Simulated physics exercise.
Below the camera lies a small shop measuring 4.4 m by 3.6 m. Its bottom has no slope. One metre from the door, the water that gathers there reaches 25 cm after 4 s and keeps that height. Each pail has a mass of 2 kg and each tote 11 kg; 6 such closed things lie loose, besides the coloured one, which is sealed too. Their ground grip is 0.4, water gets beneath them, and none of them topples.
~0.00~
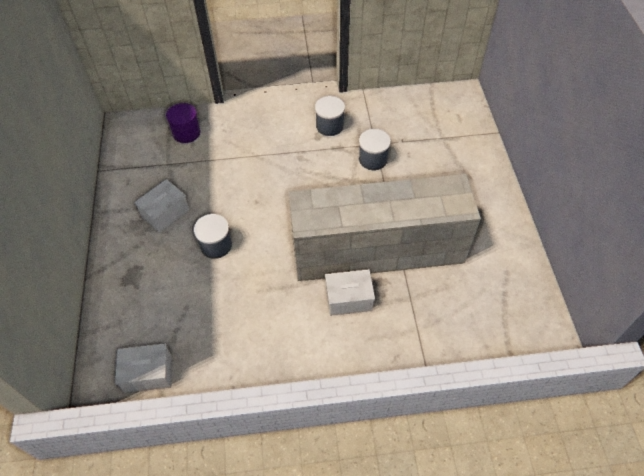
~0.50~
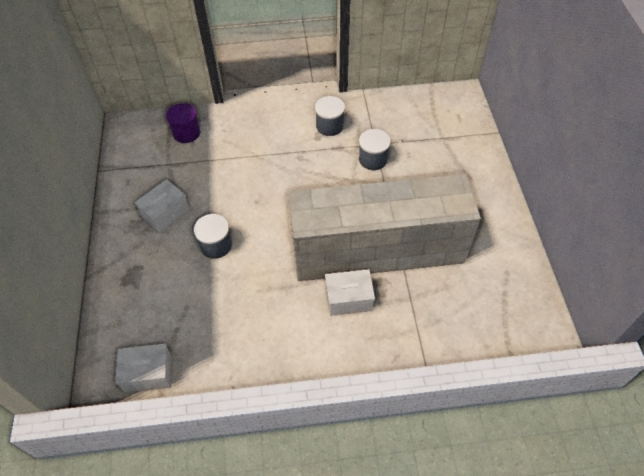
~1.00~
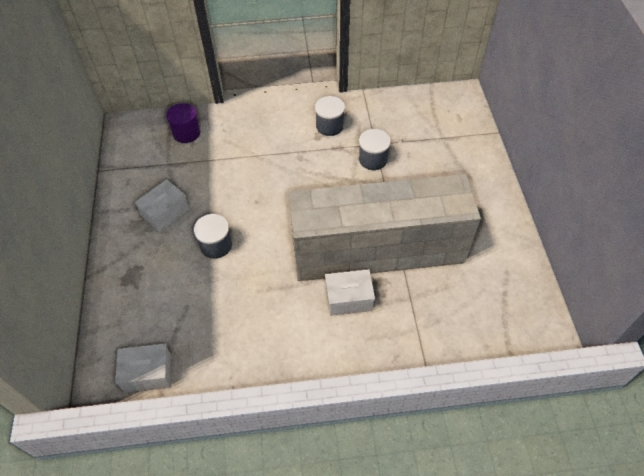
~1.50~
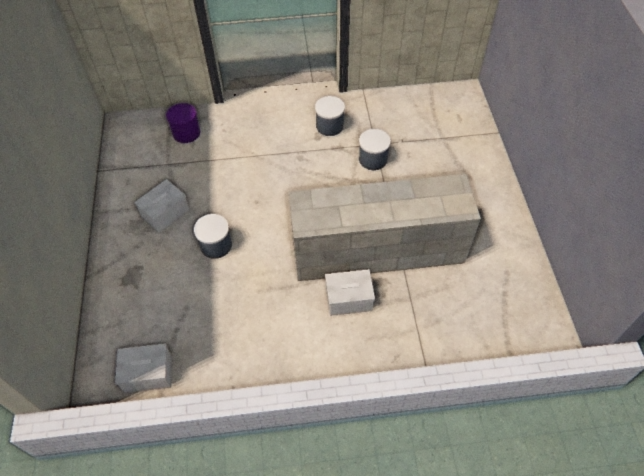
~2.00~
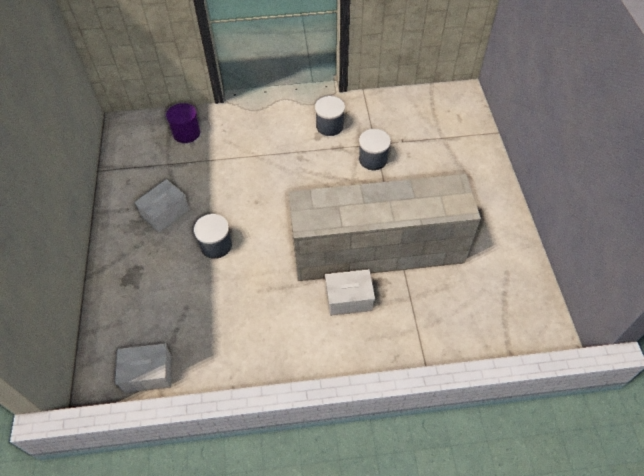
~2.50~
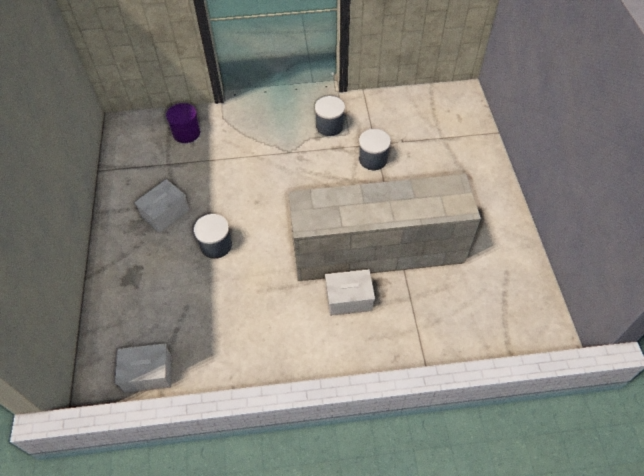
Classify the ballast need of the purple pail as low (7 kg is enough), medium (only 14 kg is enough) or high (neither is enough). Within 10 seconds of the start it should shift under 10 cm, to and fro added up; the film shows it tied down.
Low.
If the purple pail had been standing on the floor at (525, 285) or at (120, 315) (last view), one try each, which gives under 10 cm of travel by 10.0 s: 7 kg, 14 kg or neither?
In that order: Only the larger holds; neither holds.
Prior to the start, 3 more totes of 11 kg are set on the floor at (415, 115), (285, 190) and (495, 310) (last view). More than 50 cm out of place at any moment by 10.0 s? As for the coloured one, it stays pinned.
The first comes out below the threshold, the second above the threshold, the third below the threshold.
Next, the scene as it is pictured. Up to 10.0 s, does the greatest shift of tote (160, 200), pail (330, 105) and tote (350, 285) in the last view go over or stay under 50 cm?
Respectively: Not exceeded, exceeded, not exceeded.
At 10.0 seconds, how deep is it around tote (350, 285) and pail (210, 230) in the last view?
Depth approx. 9 cm / 15 cm.
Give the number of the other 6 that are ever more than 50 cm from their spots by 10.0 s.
The count comes to 3.
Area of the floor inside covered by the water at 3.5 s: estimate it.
About 3.5 m2.
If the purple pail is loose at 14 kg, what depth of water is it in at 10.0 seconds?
Close to 7 cm deep.
After 3.5 s the purple pail would be 0 cm from its start with 7 kg and 0 cm from its start with 14 kg; 0 cm of water round it then.
After 4.5 s the purple pail would be 0 cm from its start with 7 kg and 0 cm from its start with 14 kg; 1 cm of water round it then.
After 7.0 s the purple pail would be 0 cm from its start with 7 kg and 0 cm from its start with 14 kg; 2 cm of water round it then.
After 10.0 s the purple pail would be 0 cm from its start with 7 kg and 0 cm from its start with 14 kg; 7 cm of water round it then.
